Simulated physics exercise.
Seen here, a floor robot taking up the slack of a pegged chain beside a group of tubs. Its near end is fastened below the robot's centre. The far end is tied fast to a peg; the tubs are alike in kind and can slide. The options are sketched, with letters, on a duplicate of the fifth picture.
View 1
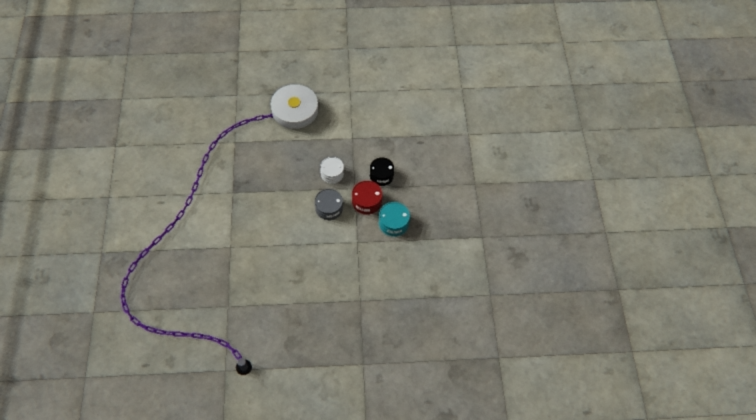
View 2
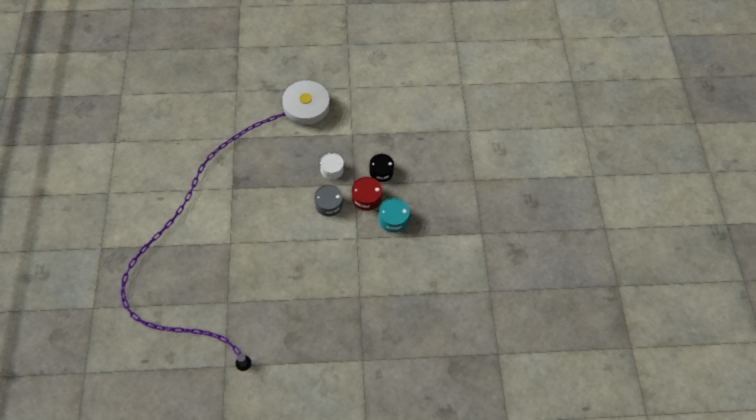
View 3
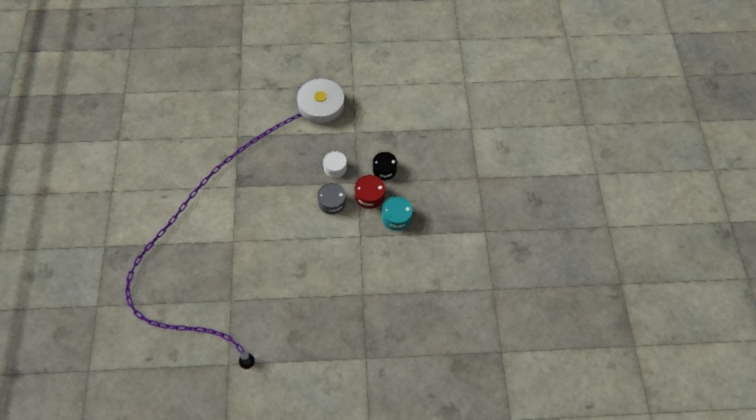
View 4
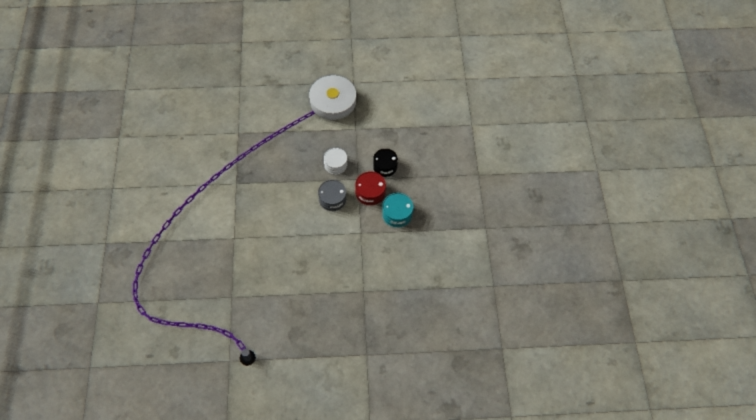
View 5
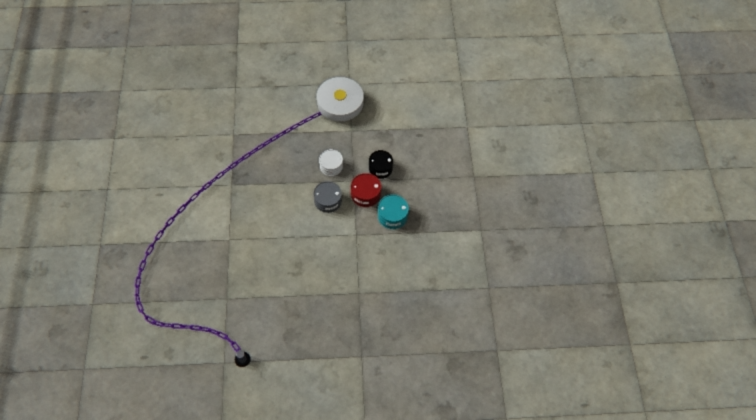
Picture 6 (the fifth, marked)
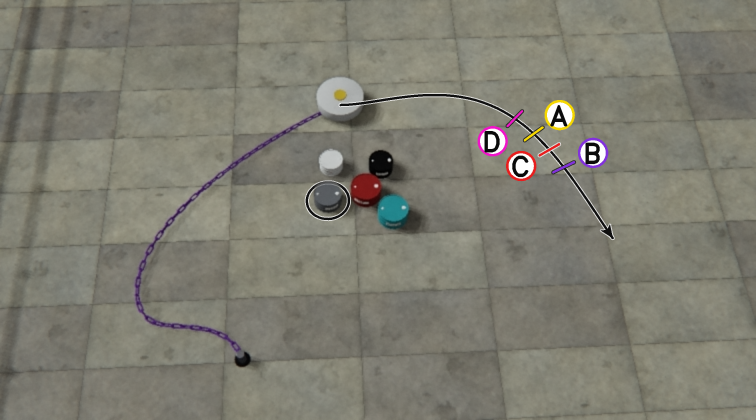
On a tiled floor, a round white robot slides right, drawing a purple chain behind it.
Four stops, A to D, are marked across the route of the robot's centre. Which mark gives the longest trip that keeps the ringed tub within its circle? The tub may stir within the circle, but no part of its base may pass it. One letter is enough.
A.
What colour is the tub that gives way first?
White.
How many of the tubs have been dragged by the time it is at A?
One.
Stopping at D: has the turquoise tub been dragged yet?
By then, no.
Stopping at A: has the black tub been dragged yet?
No.
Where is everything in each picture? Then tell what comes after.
Robot (295, 107); peg (243, 365); red tub (367, 198), in the first frame.
Robot (306, 103); turquoise tub (394, 216), in the second frame.
Robot (321, 102); grey tub (332, 199), in the third frame.
Robot (333, 98); red tub (370, 189), in the fourth frame.
Robot (340, 100); turquoise tub (393, 212); white tub (331, 163); grey tub (328, 197), in the fifth frame.
On the marked copy, A at (534, 134); B at (564, 167); C at (549, 150); D at (515, 119); the ring at (328, 200); the route from (340, 105) via (504, 112) to (613, 238).
With A. Early on, robot (412, 91); grey tub (328, 197).
Further on, robot (484, 98); grey tub (328, 197).
At the end, robot (535, 129); white tub (346, 175); grey tub (328, 197); the grey tub is still in its ring.
As for the rest, B drags the ringed tub to (346, 207); C drags the ringed tub to (339, 201); D is safe but short.
